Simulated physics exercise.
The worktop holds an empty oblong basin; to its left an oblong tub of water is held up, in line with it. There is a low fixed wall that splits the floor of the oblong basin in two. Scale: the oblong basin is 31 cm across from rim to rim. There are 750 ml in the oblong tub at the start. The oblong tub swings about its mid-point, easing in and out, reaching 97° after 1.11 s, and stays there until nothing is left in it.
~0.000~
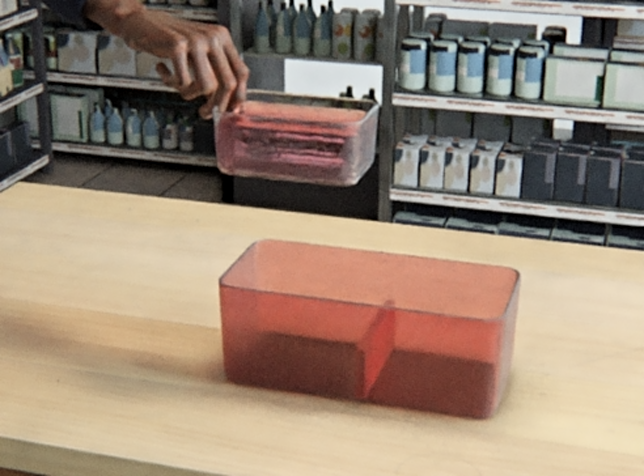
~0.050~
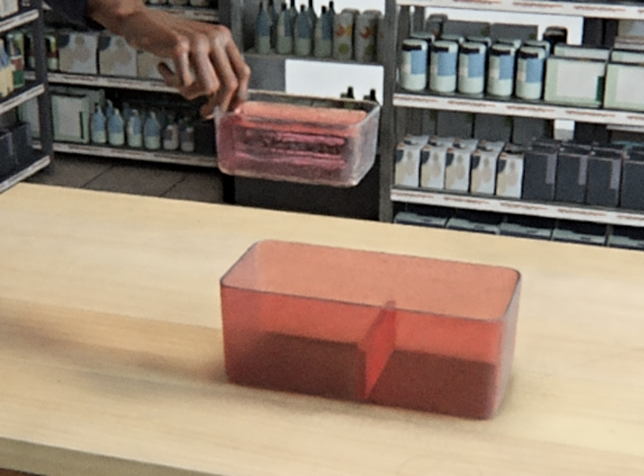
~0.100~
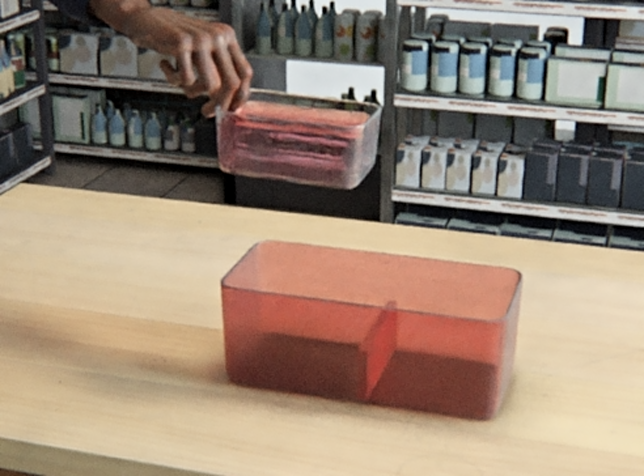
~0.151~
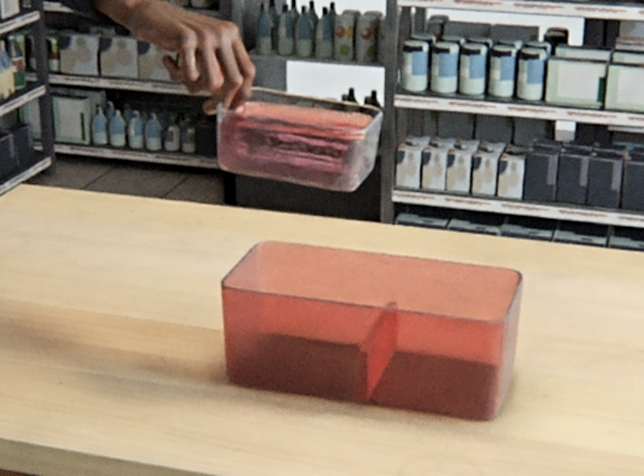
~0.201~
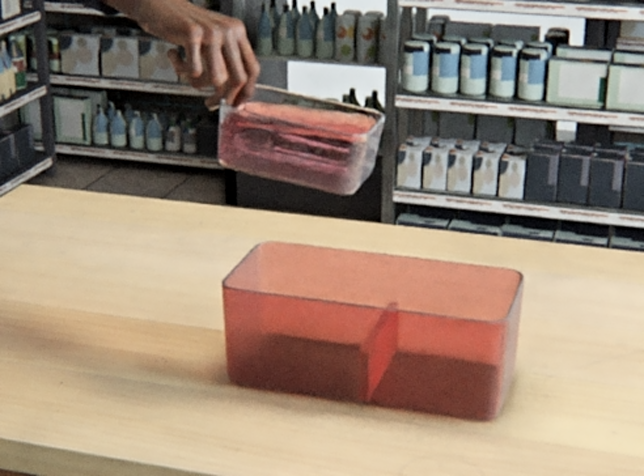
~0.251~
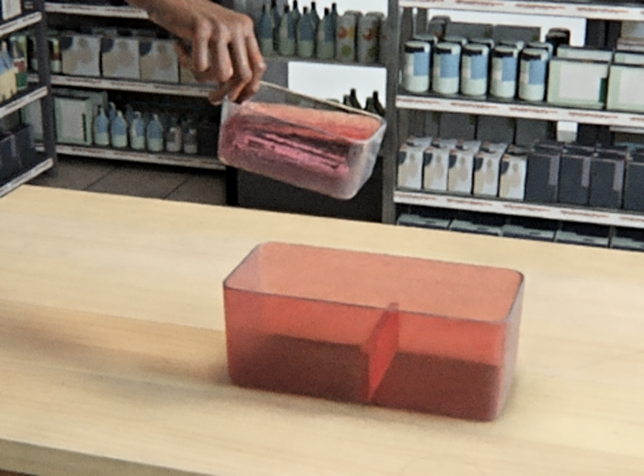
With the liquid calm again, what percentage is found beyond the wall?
Beyond the wall there is roughly 79 percent.
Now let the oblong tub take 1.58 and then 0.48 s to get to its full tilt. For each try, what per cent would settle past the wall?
About 80 %, then about 75 %.
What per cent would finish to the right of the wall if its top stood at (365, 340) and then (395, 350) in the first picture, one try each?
I'd put it at about 80 per cent for the first and about 60 per cent for the second.
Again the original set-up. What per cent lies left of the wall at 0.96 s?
I'd put it at close to 4 %.
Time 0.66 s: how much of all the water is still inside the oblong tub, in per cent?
Some 42 % of it is still there.
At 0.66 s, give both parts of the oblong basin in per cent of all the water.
Left roughly 0, right roughly 18.
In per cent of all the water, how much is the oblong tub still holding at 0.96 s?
Close to 9 in a hundred.
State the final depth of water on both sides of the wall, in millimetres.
Roughly 6 mm on the left side and 32 mm on the right side.
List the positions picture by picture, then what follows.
In the first picture, tilt 0°; pouring edge (370, 115); surface from (229, 109) to (369, 122); the oblong basin's rim runs from (237, 262) to (513, 296); the wall's top is at (377, 325).
In the second picture, tilt 0°; pouring edge (371, 116); surface from (231, 110) to (370, 122).
In the third picture, tilt 2°; pouring edge (372, 119); surface from (232, 110) to (371, 124).
In the fourth picture, tilt 4°; pouring edge (373, 123); surface from (233, 110) to (372, 127).
In the fifth picture, tilt 8°; pouring edge (375, 127); surface from (235, 110) to (375, 127).
In the sixth picture, tilt 12°; pouring edge (377, 133); surface from (236, 110) to (378, 128).
By 0.66 s the tilt is 63° and 41 per cent is still to pour, 0 is left of the wall and 19 right of it.
By 0.96 s the tilt is 93° and 9 per cent is still to pour, 4 is left of the wall and 78 right of it.
By 1.27 s the tilt is 97° and 1 per cent is still to pour, 15 is left of the wall and 79 right of it.
By 1.61 s the tilt is 97° and 0 per cent is still to pour, 17 is left of the wall and 79 right of it.
At rest 17 per cent lies left of the wall, 79 right of it and 4 outside.
